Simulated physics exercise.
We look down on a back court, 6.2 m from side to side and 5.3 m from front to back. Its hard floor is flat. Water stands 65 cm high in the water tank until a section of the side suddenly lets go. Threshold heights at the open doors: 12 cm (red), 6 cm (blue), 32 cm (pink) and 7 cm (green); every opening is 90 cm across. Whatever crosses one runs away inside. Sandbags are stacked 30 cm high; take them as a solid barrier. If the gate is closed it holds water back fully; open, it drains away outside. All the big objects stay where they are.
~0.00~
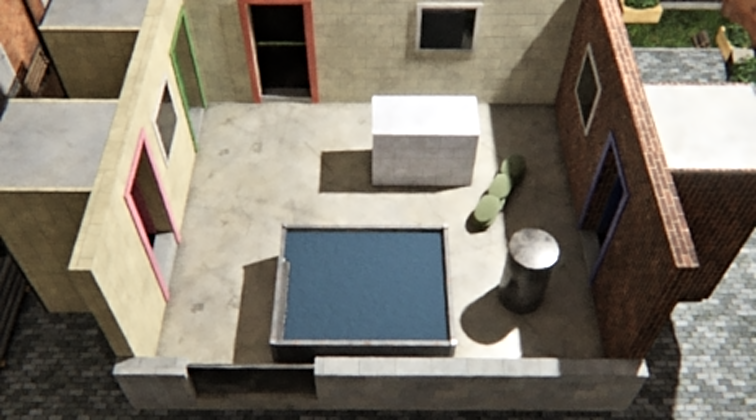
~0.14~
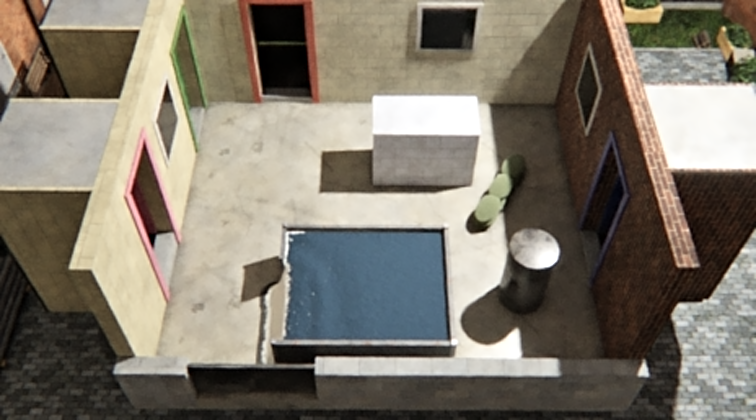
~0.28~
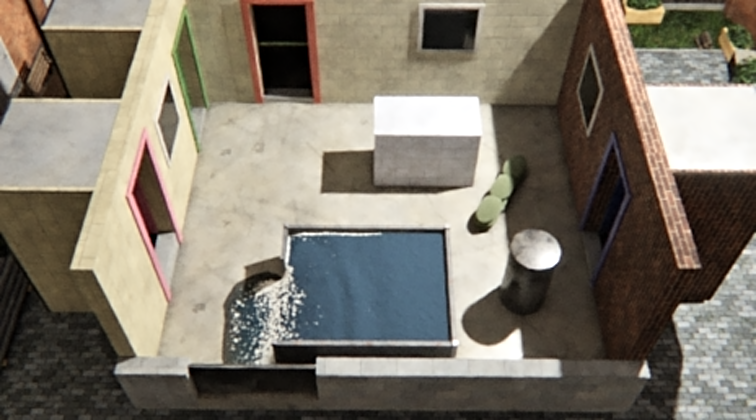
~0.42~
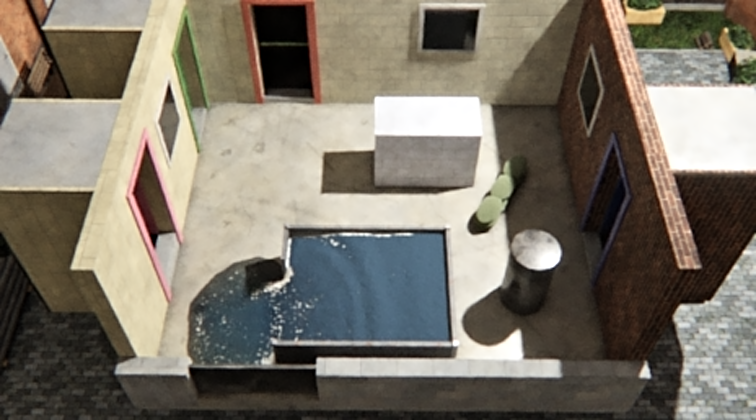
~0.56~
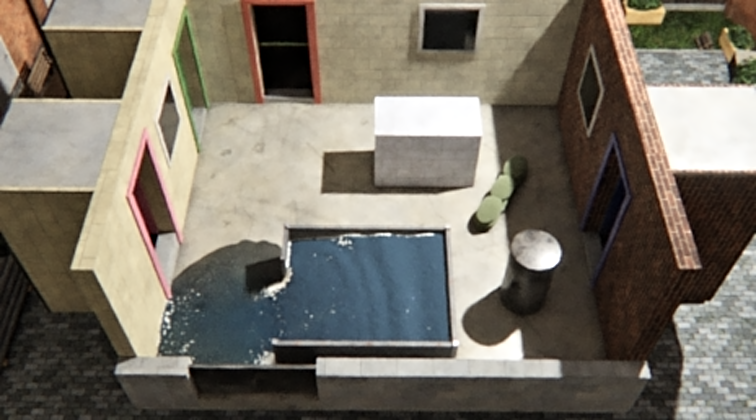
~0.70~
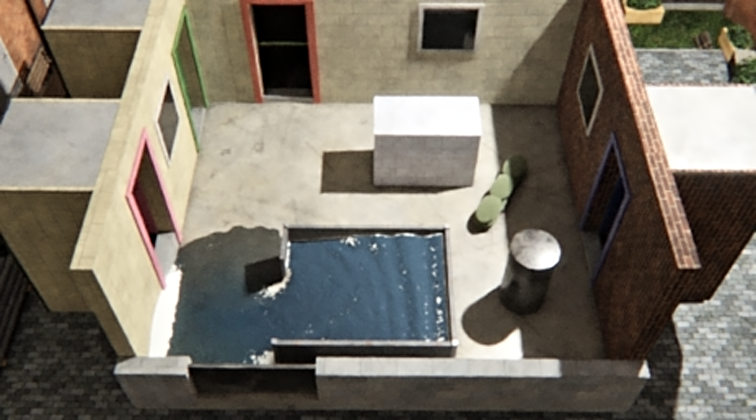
A tank of dark blue water opens on its left side and floods the court floor beside it.
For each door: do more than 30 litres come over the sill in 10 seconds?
Door by door: At the red door it exceeds the limit; at the blue door it does not reach the limit; at the pink door it stays under the limit; at the green door it passes the limit.
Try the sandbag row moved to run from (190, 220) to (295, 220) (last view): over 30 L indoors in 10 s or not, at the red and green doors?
Then: Red under, green under.
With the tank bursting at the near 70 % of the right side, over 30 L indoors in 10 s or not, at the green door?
Then: Green over.
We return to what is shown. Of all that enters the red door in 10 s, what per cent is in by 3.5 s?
About 25 per cent.
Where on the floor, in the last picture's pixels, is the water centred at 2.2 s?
Near (281, 301).
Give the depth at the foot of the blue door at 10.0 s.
Roughly 6.0 cm deep.
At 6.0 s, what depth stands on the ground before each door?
Depths in cm: Red 17, blue 3, pink 13, green 14.
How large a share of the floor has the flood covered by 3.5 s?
Near 50 per cent is wet.
After 1.4 s water covers 15 % of the floor and is deepest (56 cm) near (152, 381); red door not reached, blue door not reached, pink door 27 cm at the sill, 0 L in, green door not reached.
After 2.2 s water covers 30 % of the floor and is deepest (46 cm) near (152, 381); red door not reached, blue door not reached, pink door 31 cm at the sill, 2 L in, green door 4 cm at the sill, 0 L in.
After 3.5 s water covers 50 % of the floor and is deepest (30 cm) near (208, 106); red door 25 cm at the sill, 28 L in, blue door not reached, pink door 20 cm at the sill, 4 L in, green door 12 cm at the sill, 5 L in.
After 6.0 s water covers 75 % of the floor and is deepest (21 cm) near (559, 124); red door 17 cm at the sill, 102 L in, blue door 3 cm at the sill, 0 L in, pink door 13 cm at the sill, 4 L in, green door 14 cm at the sill, 78 L in.
After 10.0 s water covers 95 % of the floor and is deepest (16 cm) near (516, 384); red door 10 cm at the sill, 112 L in, blue door 6 cm at the sill, 12 L in, pink door 8 cm at the sill, 4 L in, green door 10 cm at the sill, 144 L in.
